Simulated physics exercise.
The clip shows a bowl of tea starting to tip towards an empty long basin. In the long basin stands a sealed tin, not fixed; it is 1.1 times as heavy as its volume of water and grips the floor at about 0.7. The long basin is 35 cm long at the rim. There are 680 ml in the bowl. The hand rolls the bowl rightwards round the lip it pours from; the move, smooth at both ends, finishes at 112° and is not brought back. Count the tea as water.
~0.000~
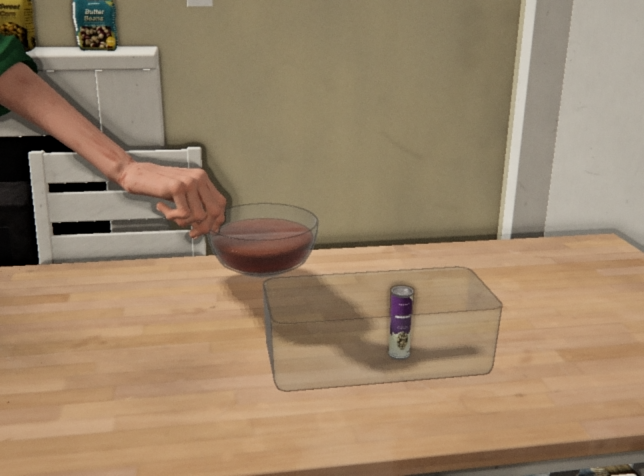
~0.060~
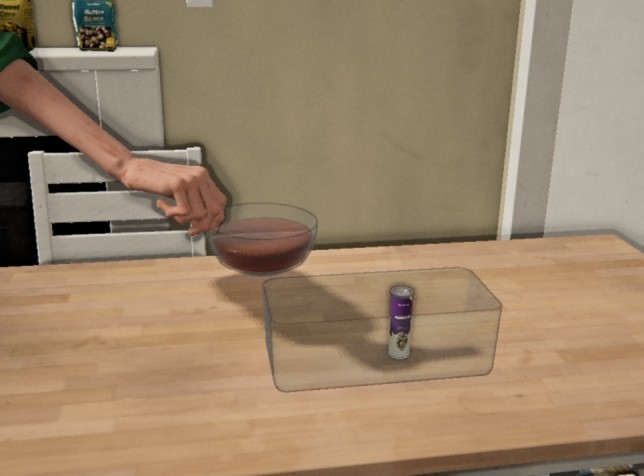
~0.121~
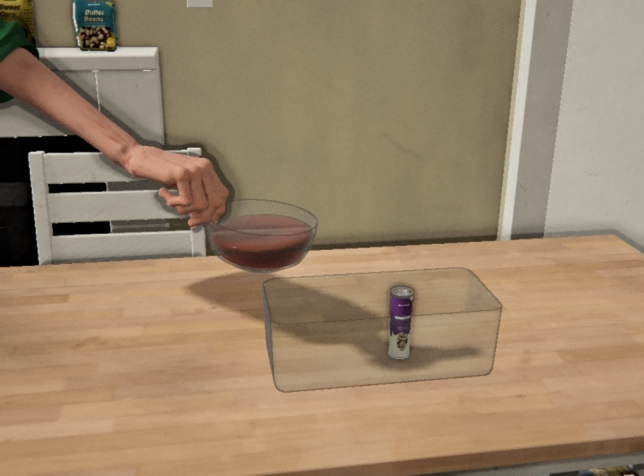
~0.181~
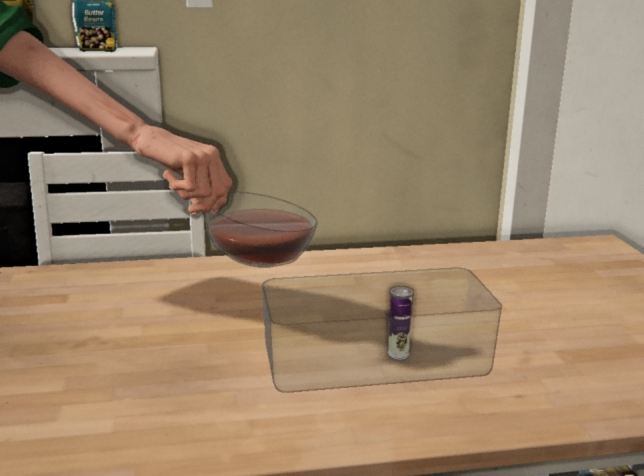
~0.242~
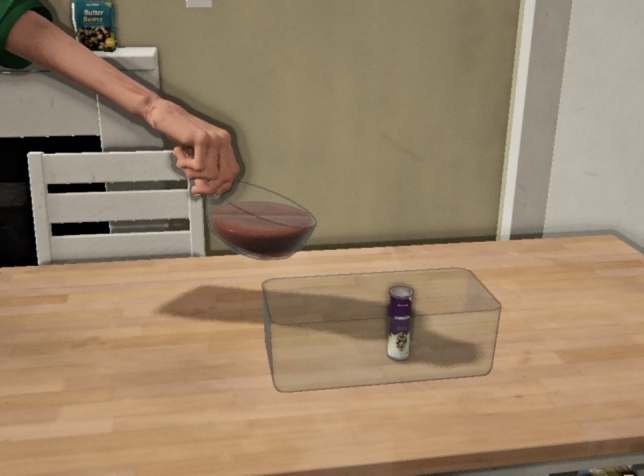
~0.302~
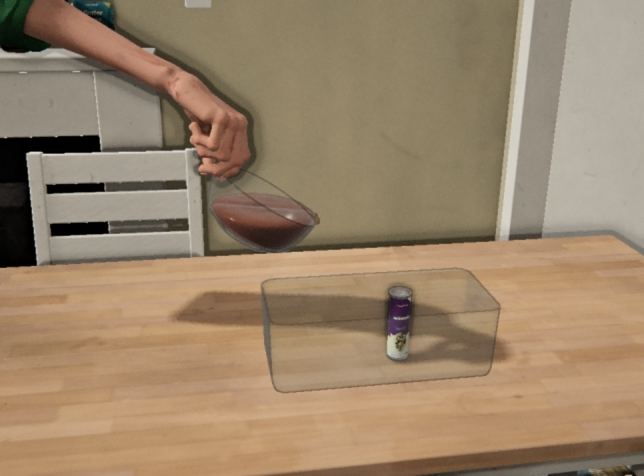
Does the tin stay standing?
The tin topples.
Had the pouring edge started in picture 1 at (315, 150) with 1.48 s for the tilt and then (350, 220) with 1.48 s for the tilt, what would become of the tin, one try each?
First it stays up; then it remains upright.
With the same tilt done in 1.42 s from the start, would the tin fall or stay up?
Then it remains upright.
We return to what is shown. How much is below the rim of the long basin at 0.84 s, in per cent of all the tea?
About 94 per cent.
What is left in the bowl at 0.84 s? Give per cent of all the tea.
Some 0 per cent.
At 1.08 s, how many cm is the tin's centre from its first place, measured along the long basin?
Some 7 cm.
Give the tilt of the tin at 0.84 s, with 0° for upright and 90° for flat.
It is at some 30°.
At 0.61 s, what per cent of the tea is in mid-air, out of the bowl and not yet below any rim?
Near 58 in a hundred.
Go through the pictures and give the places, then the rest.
Tilt 0°; pouring edge (317, 219); surface from (211, 236) to (313, 231); the long basin's rim runs from (267, 301) to (486, 287); the tin's top is at (402, 294), in the first picture.
Tilt 1°; pouring edge (316, 220); surface from (210, 235) to (312, 230), in the second picture.
Tilt 6°; pouring edge (316, 220); surface from (210, 232) to (313, 227), in the third picture.
Tilt 12°; pouring edge (316, 221); surface from (209, 225) to (312, 222), in the fourth picture.
Tilt 21°; pouring edge (315, 221); surface from (209, 215) to (313, 216), in the fifth picture.
Tilt 32°; pouring edge (314, 221); surface from (210, 203) to (313, 213); 2 per cent is over the edge, in the sixth picture.
Then, 0.61 s in, the tilt is 93° and 22 per cent is still to pour; the tin stands where it began.
Then, 0.84 s in, the tilt is 112° and 0 per cent is still to pour; the tin leans 32°.
Then, 1.08 s in, the tilt is 112° and 0 per cent is still to pour; the tin lies on its side.
Then, 1.34 s in, the tilt is 112° and 0 per cent is still to pour; the tin lies on its side.
Finally, the tin lies on its side.
